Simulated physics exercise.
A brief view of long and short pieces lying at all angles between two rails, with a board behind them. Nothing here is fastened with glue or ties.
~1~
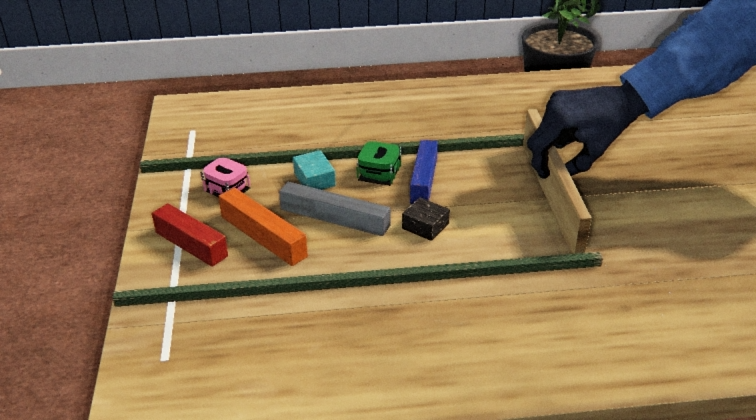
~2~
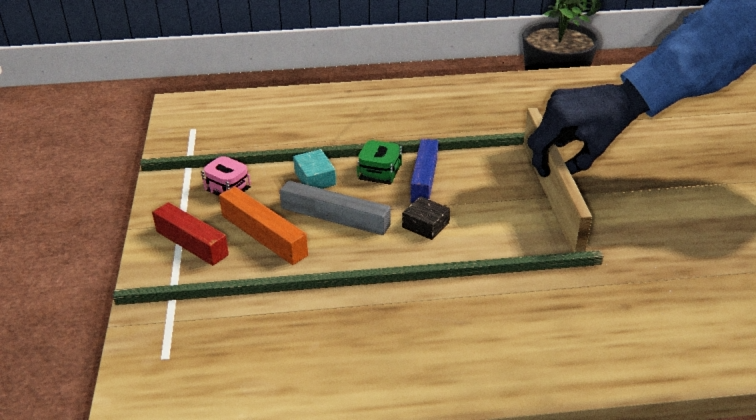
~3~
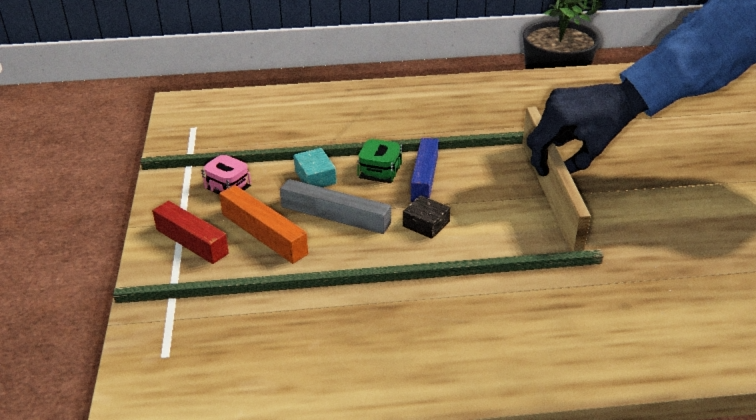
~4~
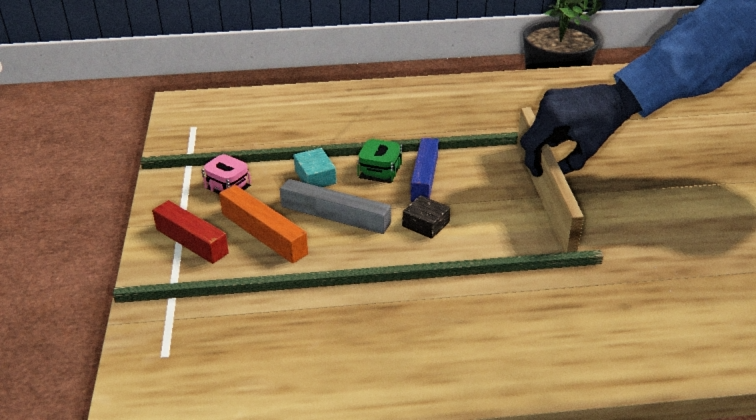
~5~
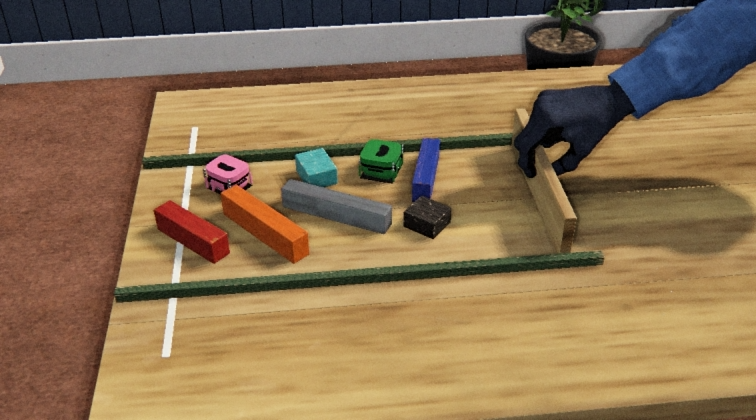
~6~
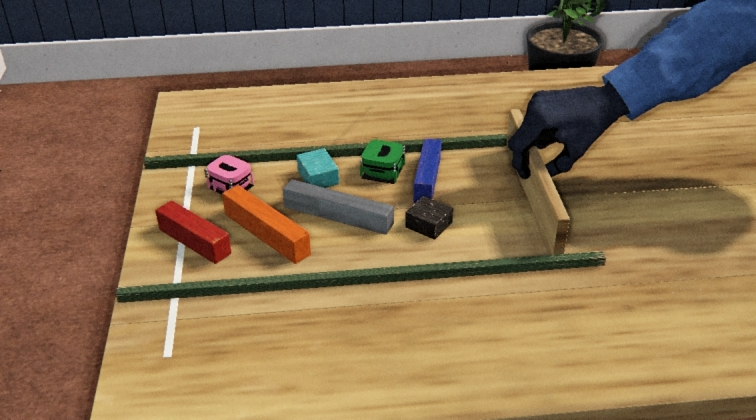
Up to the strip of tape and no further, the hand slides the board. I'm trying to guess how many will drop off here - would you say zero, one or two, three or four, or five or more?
Odds are the fallen group will hold five or more.
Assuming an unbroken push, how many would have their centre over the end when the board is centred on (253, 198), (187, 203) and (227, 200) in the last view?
0; 5; 1.
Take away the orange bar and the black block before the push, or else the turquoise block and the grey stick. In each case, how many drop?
2, then 2.
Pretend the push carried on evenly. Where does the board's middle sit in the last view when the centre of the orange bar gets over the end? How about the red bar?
The orange bar gives roughly (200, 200), the red bar roughly (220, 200).
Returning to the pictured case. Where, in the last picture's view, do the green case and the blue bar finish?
I'd put one at around (152, 176) and the other at around (178, 187).
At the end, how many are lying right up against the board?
Number in contact with it: 2.
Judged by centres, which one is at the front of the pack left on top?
The green case finishes closest.
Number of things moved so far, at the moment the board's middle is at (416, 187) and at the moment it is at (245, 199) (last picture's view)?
4, then 8.
Early on, none off yet; red bar at rest near (193, 231); pink case at rest near (230, 177); orange bar at rest near (266, 223).
A while later, none off yet; red bar at rest near (193, 231); pink case moving near (225, 176); orange bar moving near (256, 228).
Further along, none off yet; red bar travelled a little near (145, 246); pink case travelled well along near (148, 173); orange bar travelled about its own width near (172, 244).
Finally, the number that fall off is five or more; lost, grey stick, turquoise block, orange bar, pink case and red bar.
